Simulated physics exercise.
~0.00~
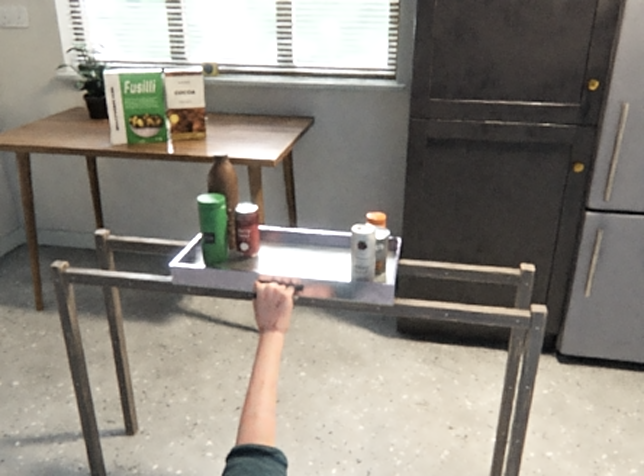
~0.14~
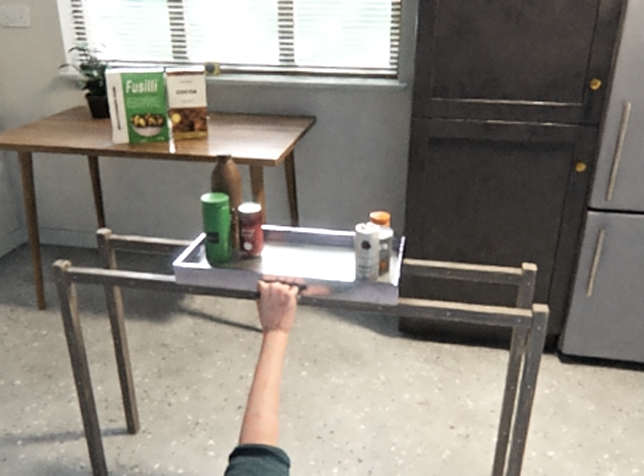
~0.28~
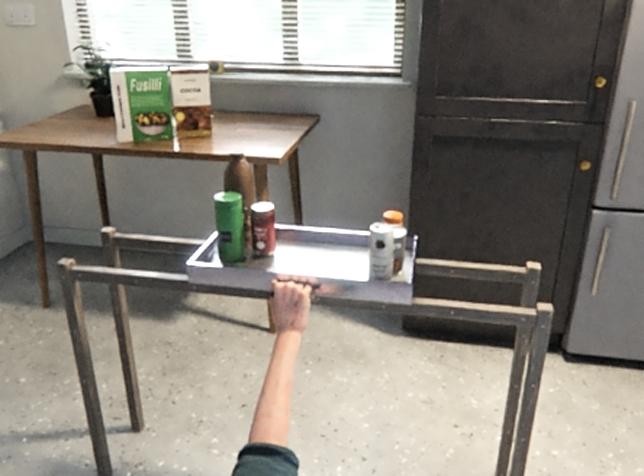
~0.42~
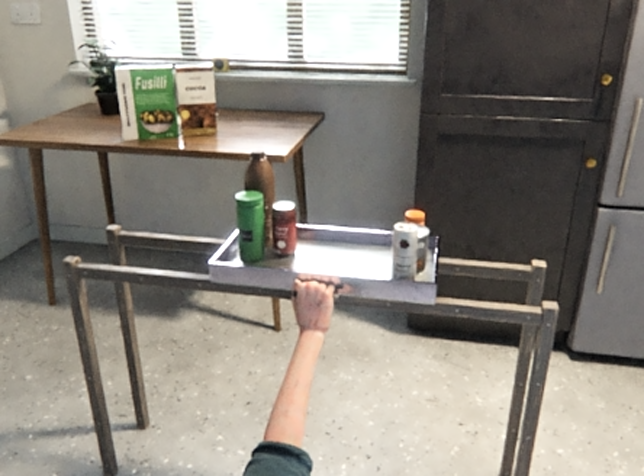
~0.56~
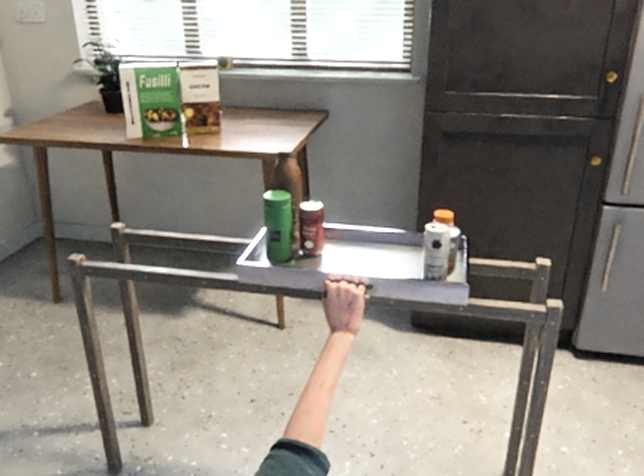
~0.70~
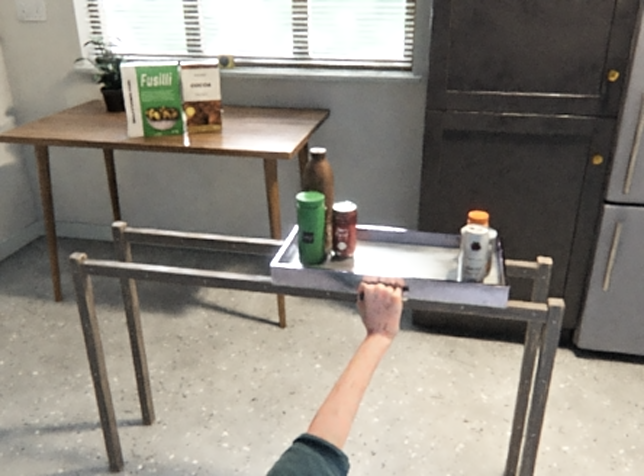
In a kitchen, a hand sliding a shallow tray of cans and bottles steadily to the right along a metal frame.
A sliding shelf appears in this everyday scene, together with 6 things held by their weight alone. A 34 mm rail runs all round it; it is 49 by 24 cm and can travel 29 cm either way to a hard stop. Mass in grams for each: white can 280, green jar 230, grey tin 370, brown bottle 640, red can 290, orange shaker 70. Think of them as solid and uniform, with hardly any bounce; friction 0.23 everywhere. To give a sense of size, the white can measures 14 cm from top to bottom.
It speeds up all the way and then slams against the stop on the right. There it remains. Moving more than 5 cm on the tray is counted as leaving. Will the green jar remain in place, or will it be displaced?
Relocated.
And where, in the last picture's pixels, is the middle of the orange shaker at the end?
(528, 239), roughly.
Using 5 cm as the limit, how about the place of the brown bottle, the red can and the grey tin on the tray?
Well, the brown bottle winds up somewhere else; the red can winds up somewhere else; and the grey tin remains where it was.
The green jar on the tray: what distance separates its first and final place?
Roughly 11 cm.
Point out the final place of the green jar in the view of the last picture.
Near (394, 234).
Around 0.90 s, tray moved 29 cm right; green jar shifted 4 cm near (366, 232); orange shaker shifted 4 cm; white can shifted 4 cm.
Around 1.00 s, tray moved 29 cm right; green jar shifted 8 cm near (385, 233); white can at 10° to upright; brown bottle shifted 8 cm.
Around 1.10 s, tray moved 29 cm right; green jar shifted 10 cm near (393, 234); brown bottle shifted 10 cm; red can shifted 10 cm.
Finally (1.7 s), not toppled but over 5 cm from the start, green jar, brown bottle and red can; the other 3 still in place (within 5 cm). In the last view, green jar near (394, 234).
